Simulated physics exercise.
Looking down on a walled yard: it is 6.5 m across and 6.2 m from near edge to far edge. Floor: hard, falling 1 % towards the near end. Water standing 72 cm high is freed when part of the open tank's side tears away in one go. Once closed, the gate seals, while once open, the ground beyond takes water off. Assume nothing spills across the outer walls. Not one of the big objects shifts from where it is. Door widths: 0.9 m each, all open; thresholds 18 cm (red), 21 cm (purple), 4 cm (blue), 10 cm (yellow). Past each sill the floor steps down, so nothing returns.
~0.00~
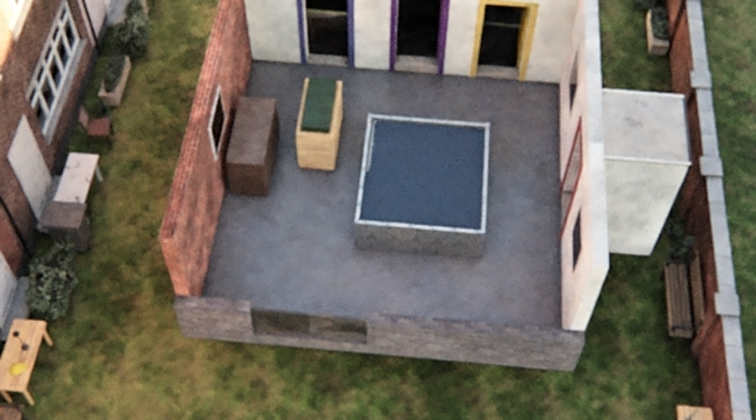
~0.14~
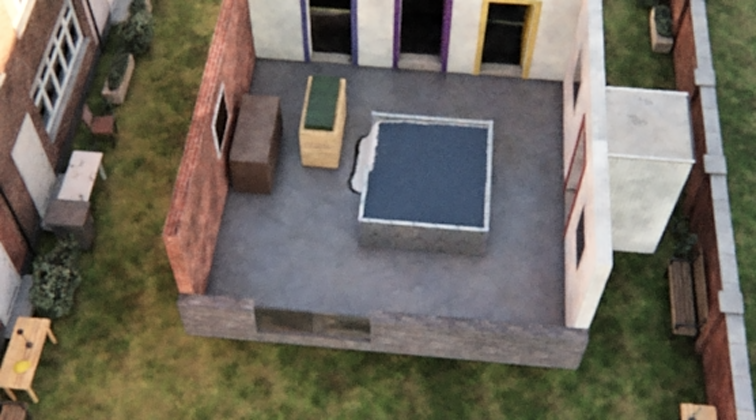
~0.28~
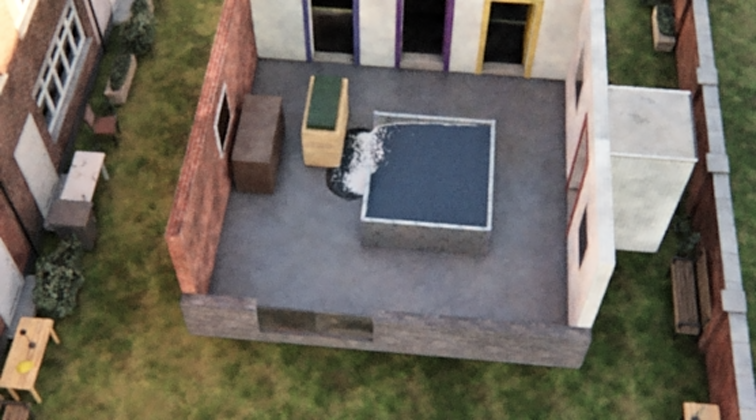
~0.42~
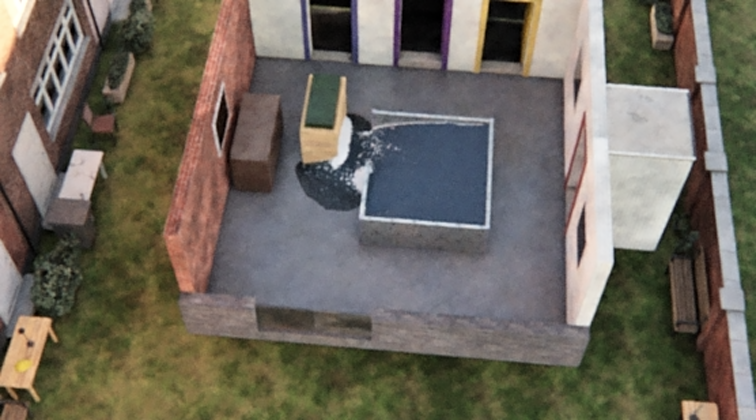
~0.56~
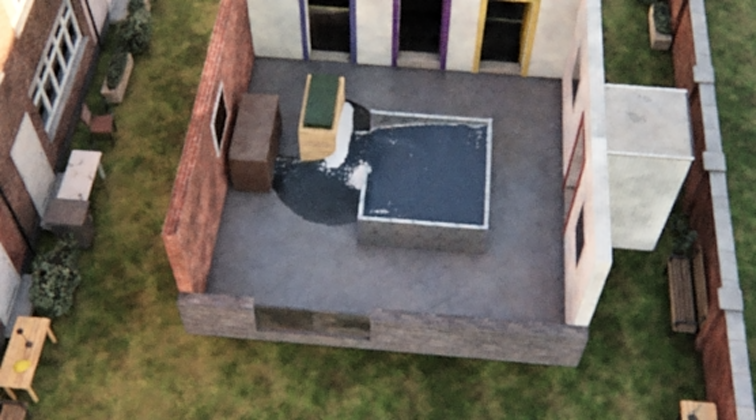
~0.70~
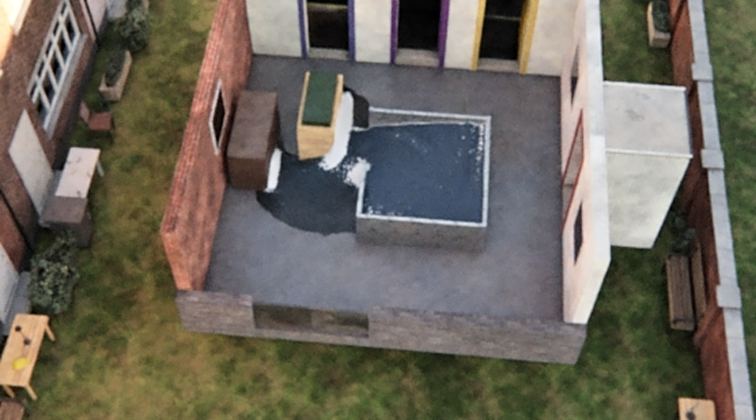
Dark water bursts from the left side of a square tank and spreads across the yard.
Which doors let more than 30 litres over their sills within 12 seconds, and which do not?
In 12 seconds, the red door stays within 30 litres; the purple door stays within 30 litres; the blue door lets more through; the yellow door stays within 30 litres.
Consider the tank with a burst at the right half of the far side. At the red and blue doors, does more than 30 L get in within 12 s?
Versus the limit - red: Within, blue: Exceeded.
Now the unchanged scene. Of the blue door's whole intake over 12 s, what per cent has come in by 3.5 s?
Some 50 in a hundred.
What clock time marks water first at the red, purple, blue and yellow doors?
Arrival times: Red 3.8 seconds, purple 1.3 seconds, blue 1.1 seconds, yellow 1.8 seconds.
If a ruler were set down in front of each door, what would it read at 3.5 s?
Red 0 cm, purple 16 cm, blue 14 cm, yellow 6 cm.
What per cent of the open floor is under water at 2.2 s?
Wet share: Near 45 percent.
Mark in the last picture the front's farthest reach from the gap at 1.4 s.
Point: Roughly (210, 259) in the last view.
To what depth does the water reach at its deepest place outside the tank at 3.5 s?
Peak depth: Approx. 32 cm.
After 1.4 s water covers 25 % of the floor and is deepest (60 cm) near (344, 150); red door not reached, purple door 15 cm at the sill, 0 L in, blue door 7 cm at the sill, 3 L in, yellow door not reached.
After 2.2 s water covers 45 % of the floor and is deepest (48 cm) near (343, 158); red door not reached, purple door 24 cm at the sill, 3 L in, blue door 16 cm at the sill, 56 L in, yellow door 6 cm at the sill, 0 L in.
After 3.5 s water covers 65 % of the floor and is deepest (32 cm) near (343, 158); red door not reached, purple door 16 cm at the sill, 8 L in, blue door 14 cm at the sill, 140 L in, yellow door 6 cm at the sill, 0 L in.
After 7.0 s water covers 95 % of the floor and is deepest (20 cm) near (343, 158); red door 5 cm at the sill, 0 L in, purple door 9 cm at the sill, 9 L in, blue door 8 cm at the sill, 229 L in, yellow door 3 cm at the sill, 0 L in.
After 12.0 s water covers 100 % of the floor and is deepest (16 cm) near (546, 341); red door 12 cm at the sill, 0 L in, purple door 5 cm at the sill, 9 L in, blue door 7 cm at the sill, 272 L in, yellow door 2 cm at the sill, 0 L in.
